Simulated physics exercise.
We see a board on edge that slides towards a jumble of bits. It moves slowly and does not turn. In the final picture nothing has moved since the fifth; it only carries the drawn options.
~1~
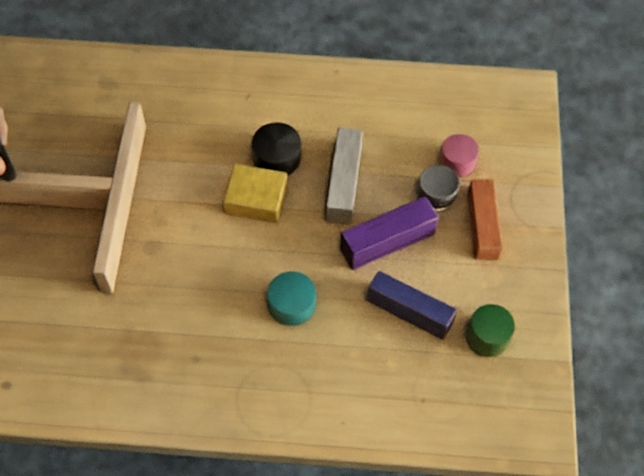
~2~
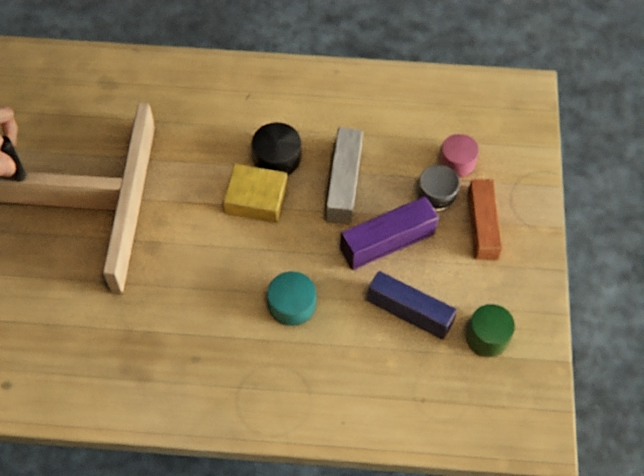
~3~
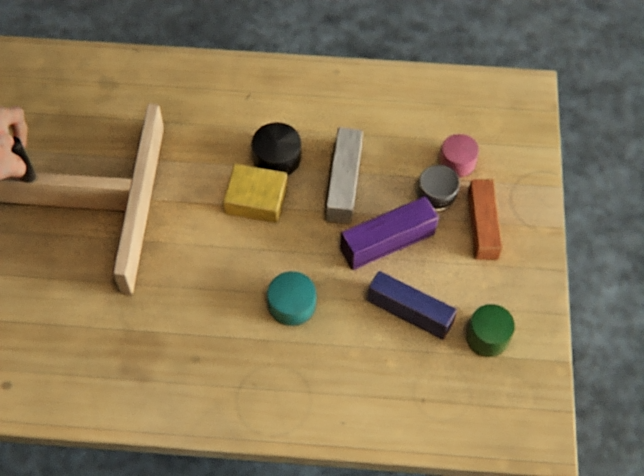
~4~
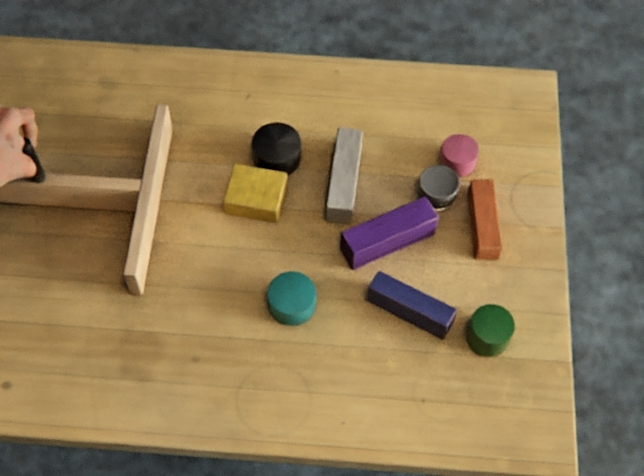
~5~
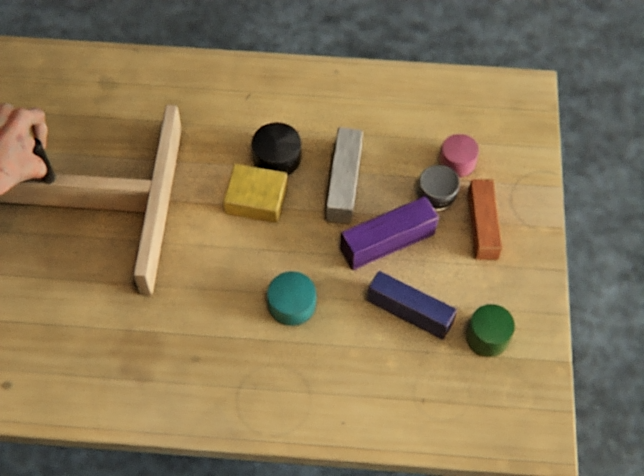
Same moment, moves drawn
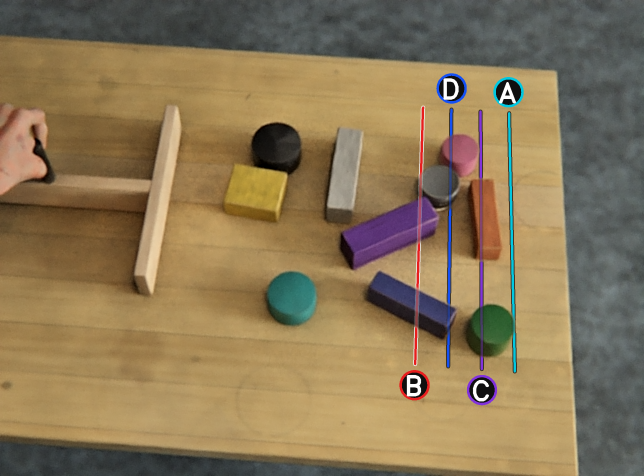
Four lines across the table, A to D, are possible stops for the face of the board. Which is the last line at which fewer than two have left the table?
As far as mark D.
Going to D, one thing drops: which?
The orange bar.
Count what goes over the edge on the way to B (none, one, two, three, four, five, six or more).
By then, none.
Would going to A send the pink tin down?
Yes.
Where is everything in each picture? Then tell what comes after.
In the first frame, purple stick (389, 233); yellow block (255, 193); turquoise tin (292, 298).
In the second frame, board (127, 184); grey tin (438, 188).
In the third frame, board (136, 185); white bar (344, 175).
In the fourth frame, board (147, 185); black tin (277, 150).
In the fifth frame, board (156, 186); green tin (491, 331); purple stick (389, 233); yellow block (255, 193).
On the copy, A at (512, 233); B at (419, 226); C at (481, 231); D at (450, 229).
On D. First, board (262, 193); black tin (301, 151); yellow block (298, 195).
Then, board (368, 200); orange bar (496, 220); grey tin (475, 187).
Finally, board (449, 206); orange bar over the edge; grey tin (553, 193); one fallen.
By contrast, A drops six; B is within the limit but short; C drops three.
